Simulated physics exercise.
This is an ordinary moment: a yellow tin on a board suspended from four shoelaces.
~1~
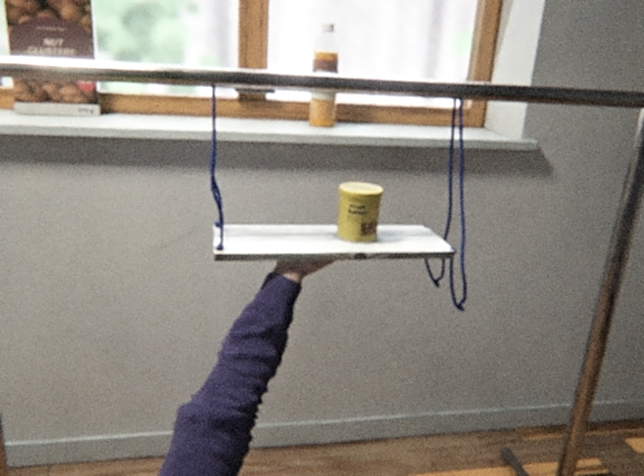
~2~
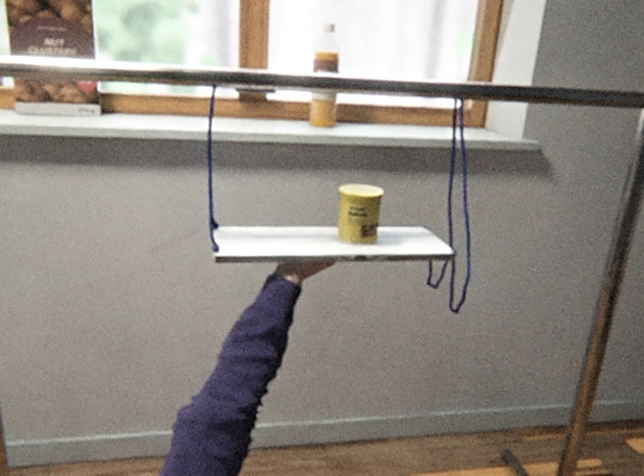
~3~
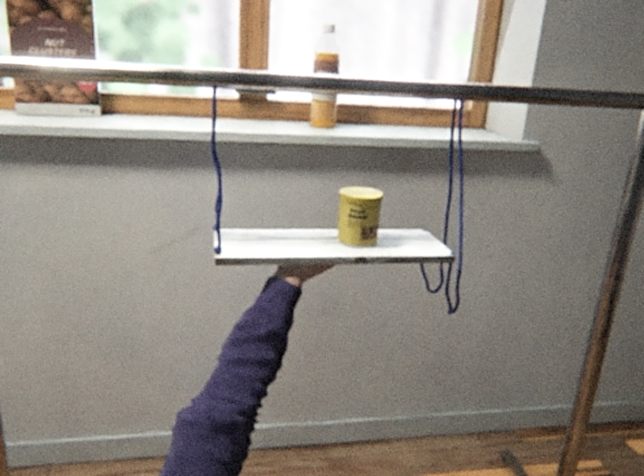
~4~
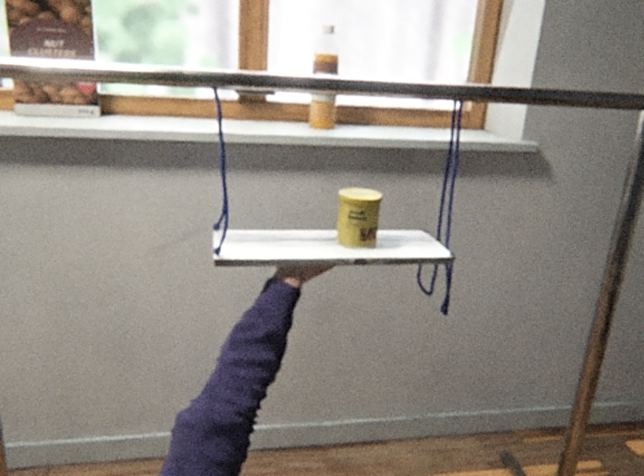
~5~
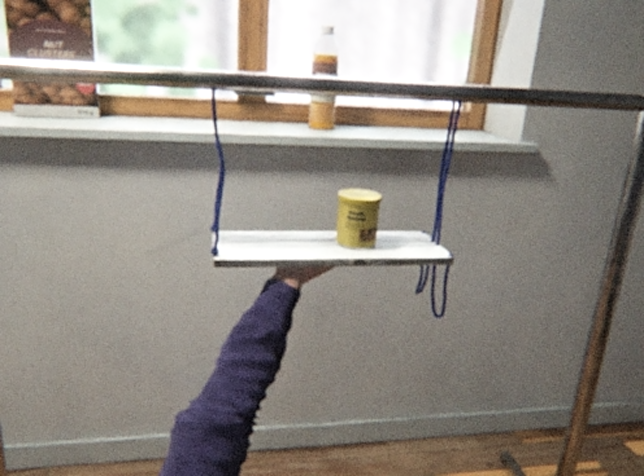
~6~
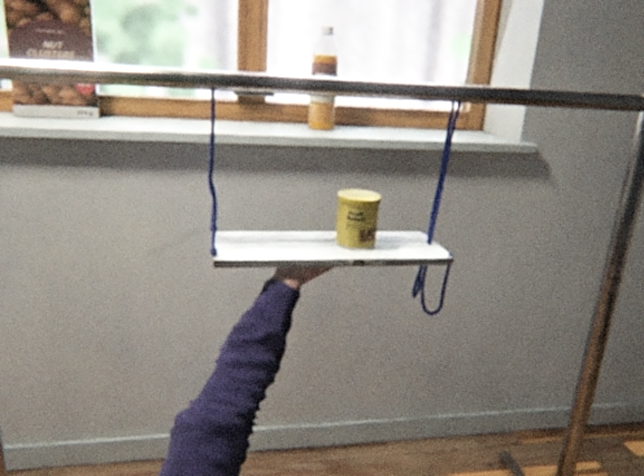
Below a window, a hand holds a hanging white shelf almost still beneath a yellow tin.
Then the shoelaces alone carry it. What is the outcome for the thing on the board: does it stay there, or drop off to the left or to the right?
It heads off right.
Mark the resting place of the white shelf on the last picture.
Close to (243, 285).
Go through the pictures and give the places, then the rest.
In the first frame, yellow tin (359, 213); white shelf (340, 256).
In the second frame, yellow tin (359, 215).
In the third frame, yellow tin (359, 217).
In the fourth frame, yellow tin (358, 219); white shelf (339, 262).
In the fifth frame, yellow tin (358, 220).
In the sixth frame, yellow tin (357, 220); white shelf (338, 263); left shoelaces almost straight; right shoelaces slack, hanging in a loop.
Then, 0.78 s on from there, board tipped 36° down to the right; tin on the floor.
In the end, board tipped 40° down to the right; tin on the floor. The yellow tin is shed rightwards.
